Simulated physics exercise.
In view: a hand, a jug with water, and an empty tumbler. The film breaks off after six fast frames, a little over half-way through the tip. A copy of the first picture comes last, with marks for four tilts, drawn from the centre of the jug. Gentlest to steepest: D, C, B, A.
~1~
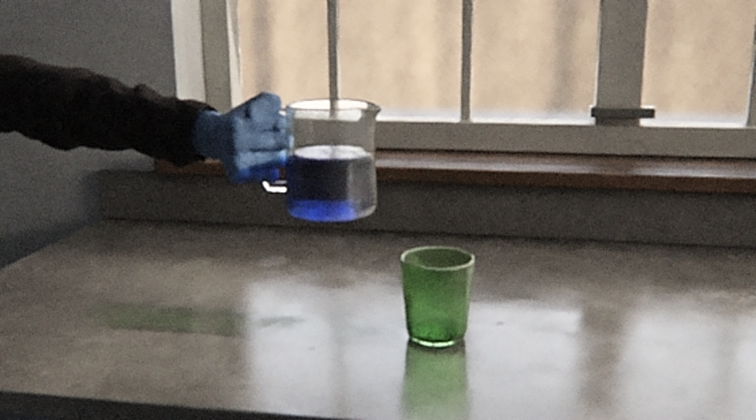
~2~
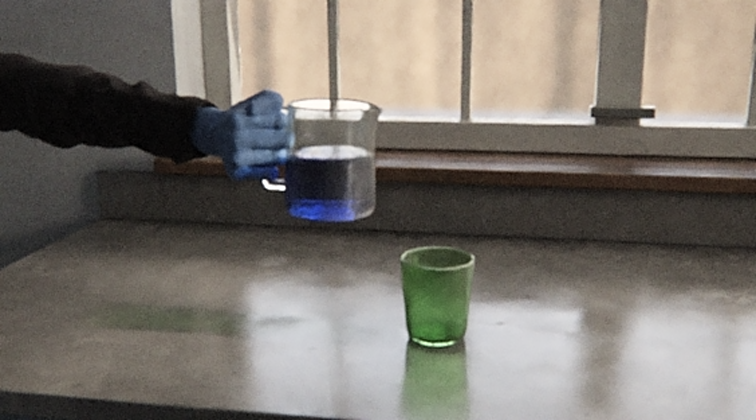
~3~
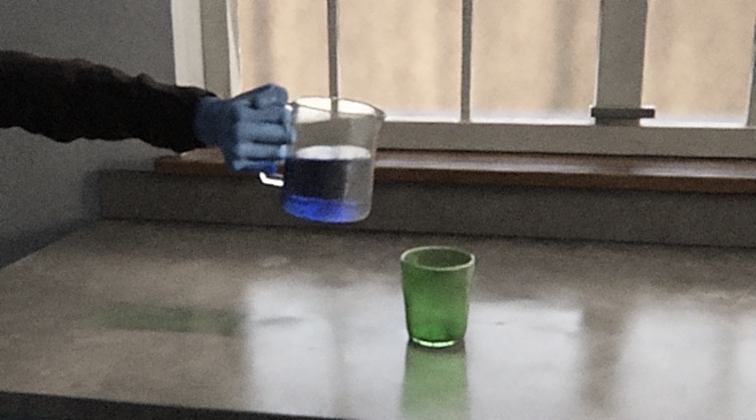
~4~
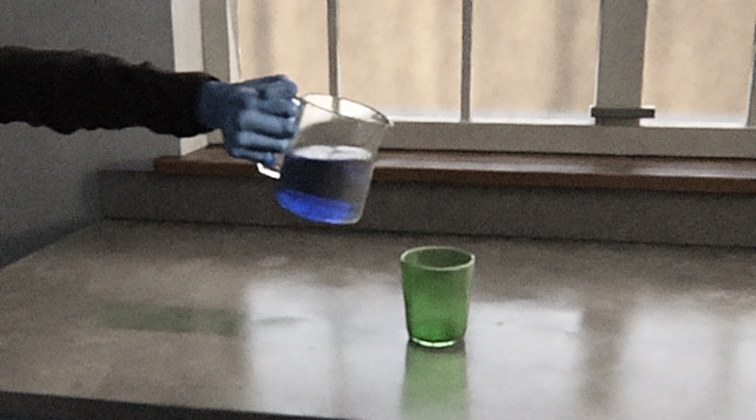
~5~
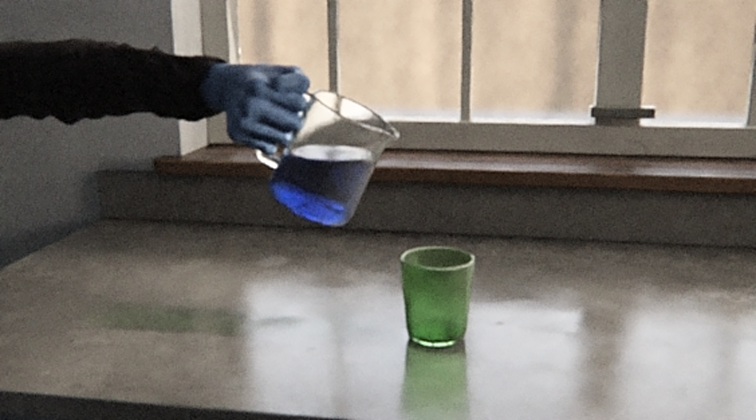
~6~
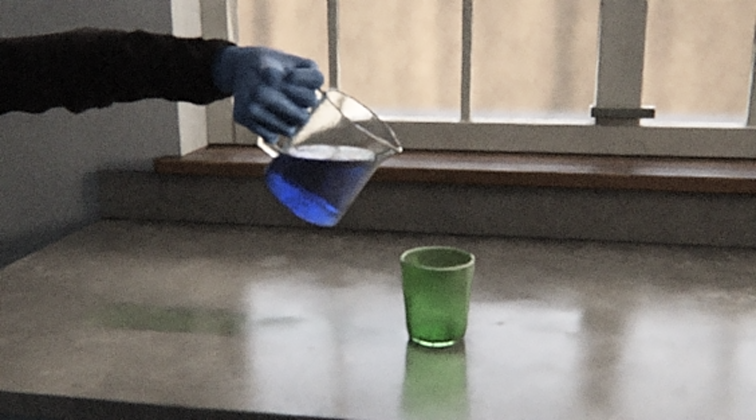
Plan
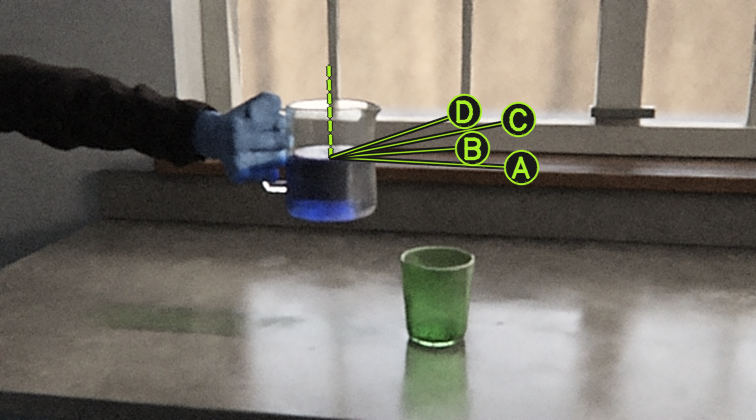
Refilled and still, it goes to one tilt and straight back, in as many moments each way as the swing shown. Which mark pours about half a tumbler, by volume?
D.
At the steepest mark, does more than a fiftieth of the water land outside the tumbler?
Yes, it does.
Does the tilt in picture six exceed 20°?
Yes, it does.
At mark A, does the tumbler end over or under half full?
Over half.
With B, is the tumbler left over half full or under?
Over half.
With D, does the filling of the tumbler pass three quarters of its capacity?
No.
On the marked copy, A at (504, 167); B at (455, 148); C at (501, 123); D at (448, 117).
Choosing A, the tumbler ends with about 89 % of what it can hold; 14 % of the water is spilt.
Choosing B, the tumbler ends with about 83 % of what it can hold; 5 % of the water is spilt.
Choosing C, the tumbler ends with about 68 % of what it can hold.
Choosing D, the tumbler ends with about 48 % of what it can hold.
